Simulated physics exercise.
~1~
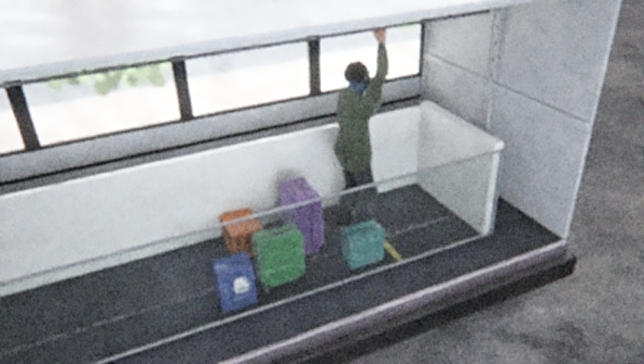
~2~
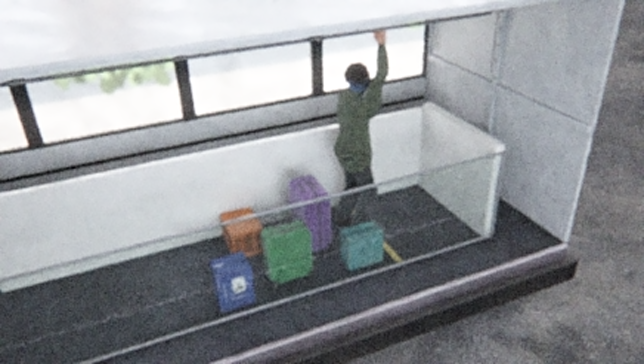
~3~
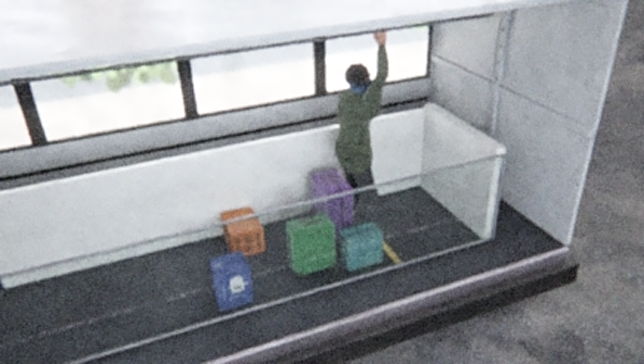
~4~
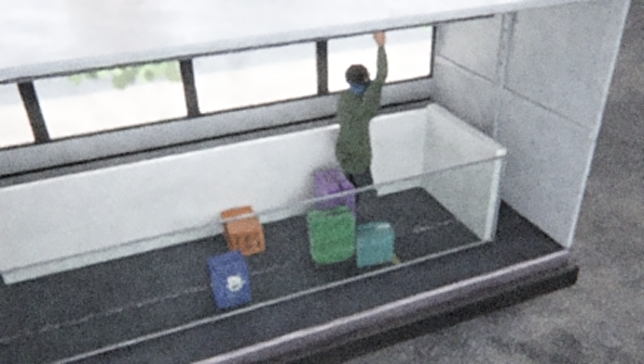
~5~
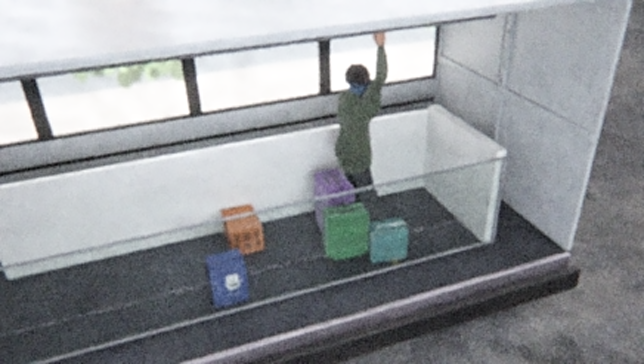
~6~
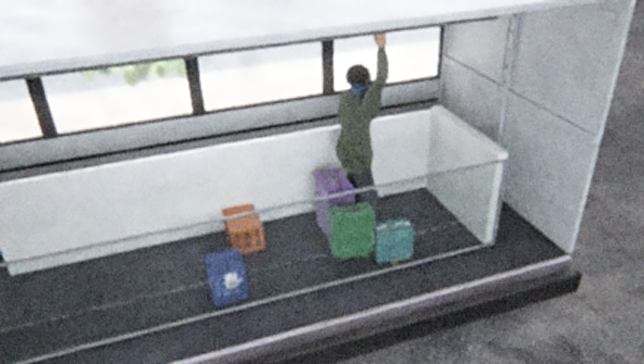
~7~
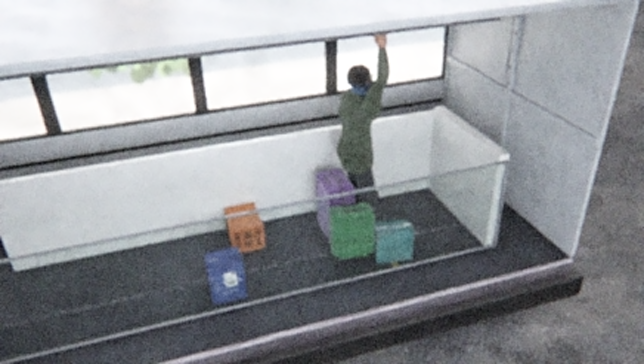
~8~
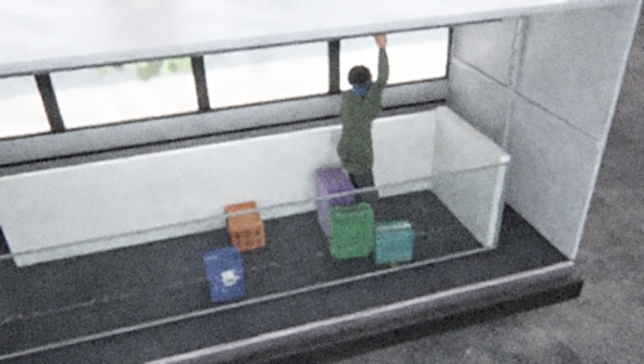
A person in a long green coat stood with one arm raised as the purple and green suitcases slid a short way right, then the green one nudged alongside the teal case before all stopped, while the orange crate and blue bag stayed put.
